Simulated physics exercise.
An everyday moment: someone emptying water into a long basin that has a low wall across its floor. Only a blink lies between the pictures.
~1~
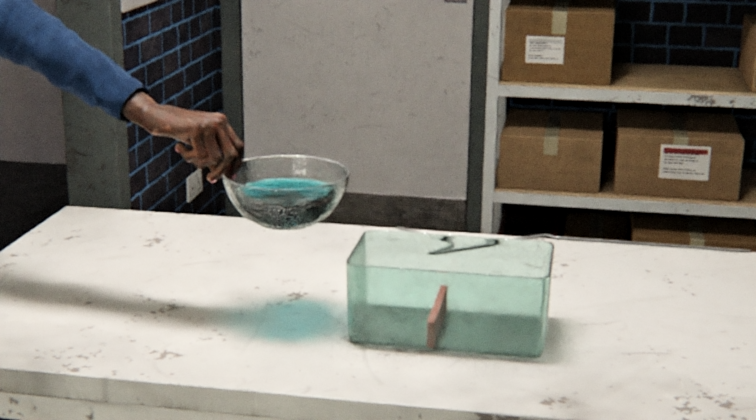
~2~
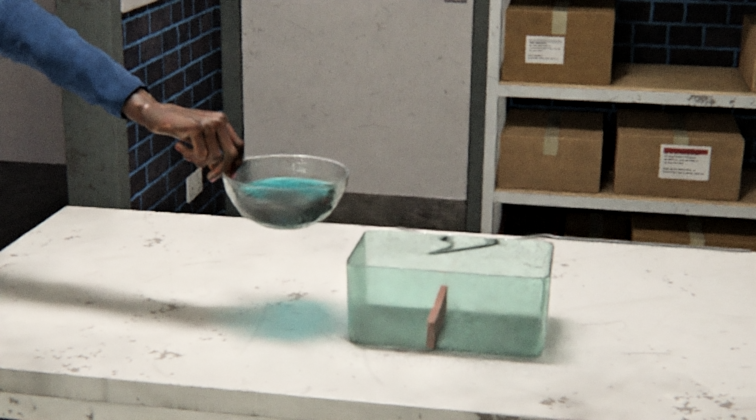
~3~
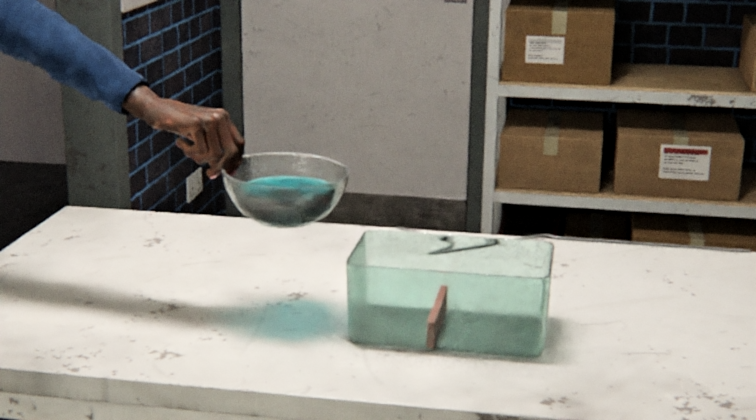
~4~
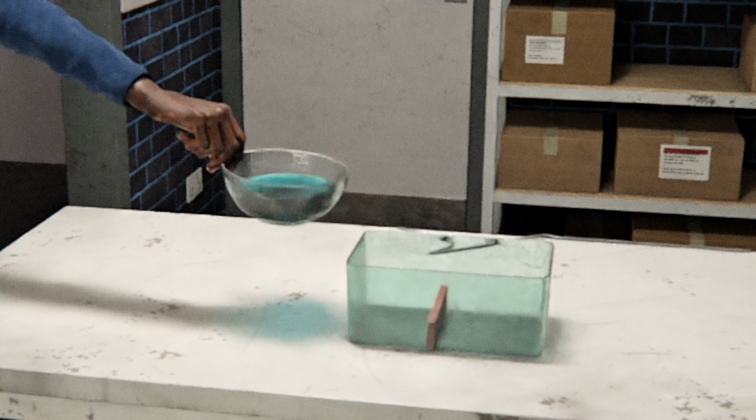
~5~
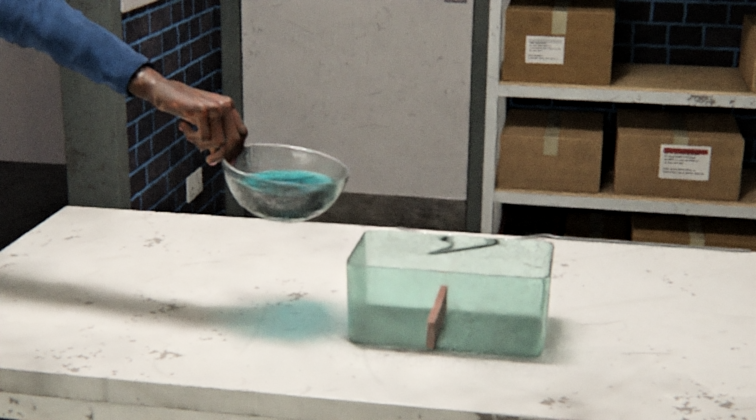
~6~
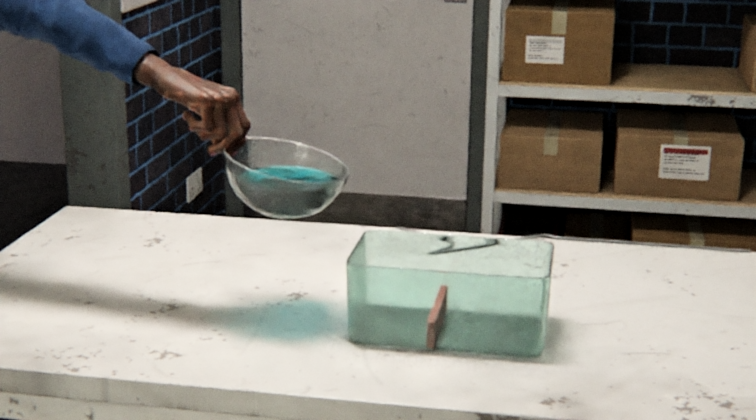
In a storeroom, a hand holding a glass bowl of blue liquid slowly tilting it slightly rightward beside a clear rectangular basin.
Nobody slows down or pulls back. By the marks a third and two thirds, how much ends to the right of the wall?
It comes to less than a third.
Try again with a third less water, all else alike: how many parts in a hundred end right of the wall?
Close to 5 per cent.
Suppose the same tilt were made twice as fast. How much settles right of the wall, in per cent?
Some 25 per cent.
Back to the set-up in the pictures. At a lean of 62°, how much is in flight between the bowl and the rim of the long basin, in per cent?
It comes to 35 per cent or so.
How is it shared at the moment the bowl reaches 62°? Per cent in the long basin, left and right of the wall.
Some 5 per cent left and 0 right.
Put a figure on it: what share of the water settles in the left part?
Roughly 90 in a hundred.
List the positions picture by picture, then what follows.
The first picture shows tilt 0°; pouring edge (347, 177); surface from (234, 188) to (340, 195); the long basin's rim runs from (356, 247) to (551, 261); the wall's top is at (438, 304).
The second picture shows tilt 0°; pouring edge (347, 177); surface from (234, 188) to (340, 194).
The third picture shows tilt 2°; pouring edge (347, 177); surface from (235, 186) to (340, 193).
The fourth picture shows tilt 4°; pouring edge (347, 177); surface from (235, 184) to (340, 191).
The fifth picture shows tilt 8°; pouring edge (347, 177); surface from (235, 180) to (340, 188).
The sixth picture shows tilt 12°; pouring edge (347, 177); surface from (235, 175) to (342, 184).
A moment on, the bowl is tipped part way and 60 per cent is still to pour, 6 is left of the wall and 0 right of it.
Next, the bowl is tipped on its side and 2 per cent is still to pour, 80 is left of the wall and 2 right of it.
Then the bowl is tipped right over and 0 per cent is still to pour, 92 is left of the wall and 7 right of it.
Later the bowl is tipped right over and 0 per cent is still to pour, 90 is left of the wall and 8 right of it.
In the end 90 per cent lies left of the wall, 8 right of it and 1 outside.
